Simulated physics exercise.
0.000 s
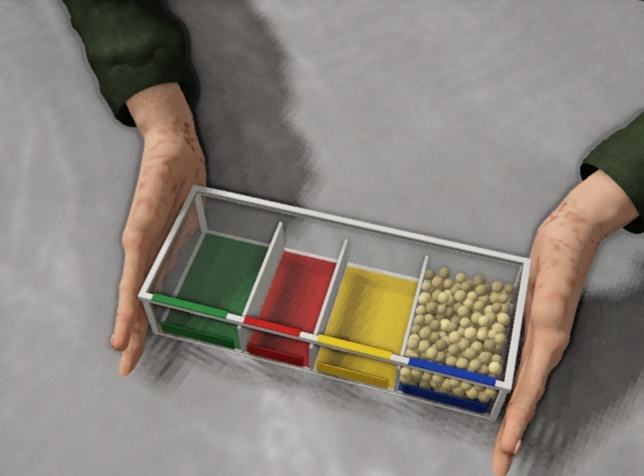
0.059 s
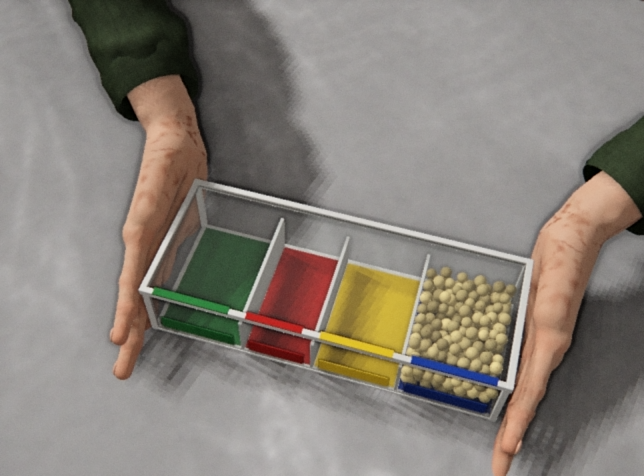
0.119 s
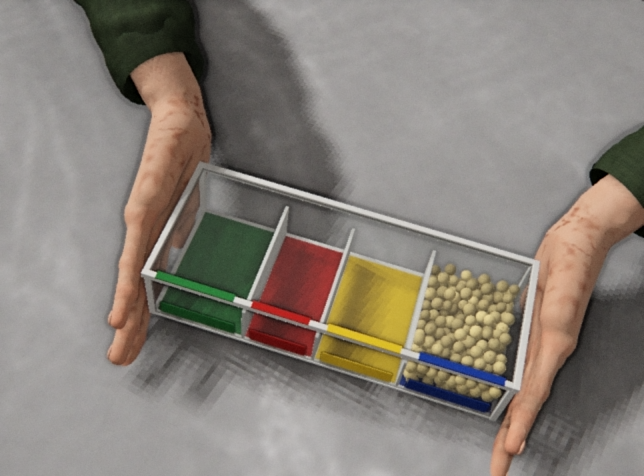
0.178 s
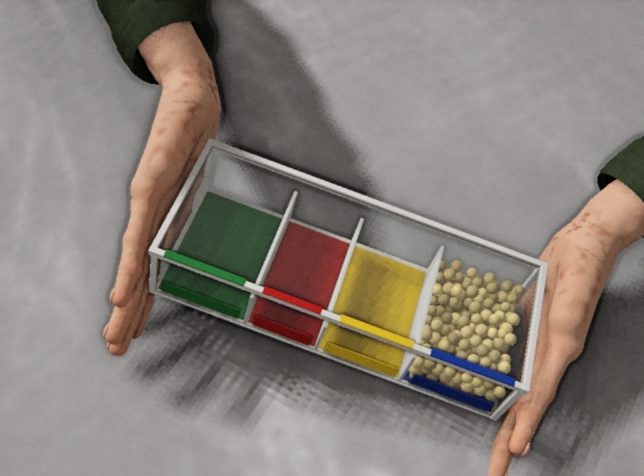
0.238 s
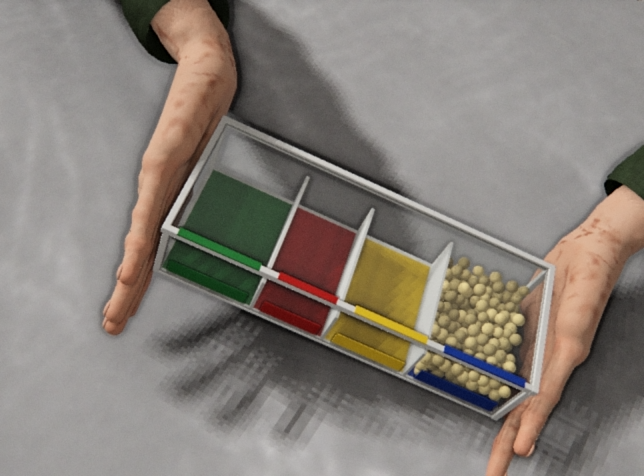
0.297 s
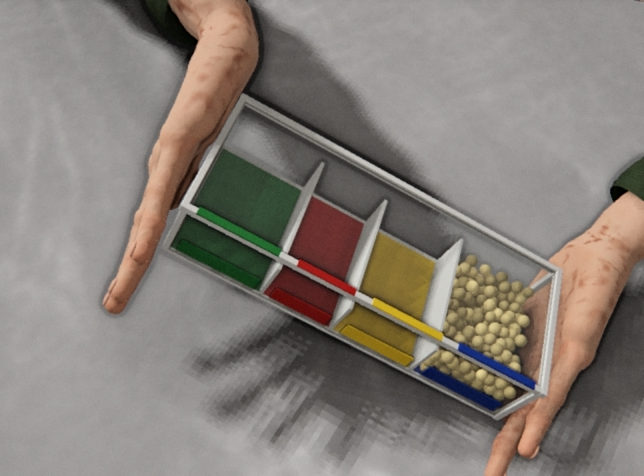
The footage shows two hands holding a clear box with green, red, yellow and blue compartments, pale round beans filling the blue one; the left hand raises its end, tilting the box down toward the right while the beans stay in the blue section.
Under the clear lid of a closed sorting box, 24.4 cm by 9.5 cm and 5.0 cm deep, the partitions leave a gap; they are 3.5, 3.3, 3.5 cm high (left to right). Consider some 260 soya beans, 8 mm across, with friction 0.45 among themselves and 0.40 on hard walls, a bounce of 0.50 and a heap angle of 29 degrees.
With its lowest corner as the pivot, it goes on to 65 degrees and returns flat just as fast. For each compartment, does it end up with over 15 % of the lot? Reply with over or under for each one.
Red: Under, blue: Over, green: Under, yellow: Under.
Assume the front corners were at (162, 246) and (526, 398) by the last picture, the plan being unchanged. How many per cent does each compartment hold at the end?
Red 0 %, blue 100 %, green 0 %, yellow 0 %.
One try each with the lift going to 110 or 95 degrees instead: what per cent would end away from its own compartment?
Some 0 and some 0 per cent, respectively.
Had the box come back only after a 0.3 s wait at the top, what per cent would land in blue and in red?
Then, in per cent: Blue 100; red 0.
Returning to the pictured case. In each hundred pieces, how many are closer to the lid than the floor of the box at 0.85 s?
Estimate: Near 30 per cent.
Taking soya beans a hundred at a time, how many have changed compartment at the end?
0 percent.
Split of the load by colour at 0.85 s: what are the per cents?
Red 0, blue 100, green 0, yellow 0.
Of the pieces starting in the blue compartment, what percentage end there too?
Around 100 per cent of it.
After 0.85 s, tilt 62 degrees; blue 100 %.
After 1.22 s, tilt 25 degrees; blue 100 %.
After 1.68 s, tilt 0 degrees; blue 100 %.
At rest (2.3 s), red 0 %, blue 100 %, green 0 %, yellow 0 %.
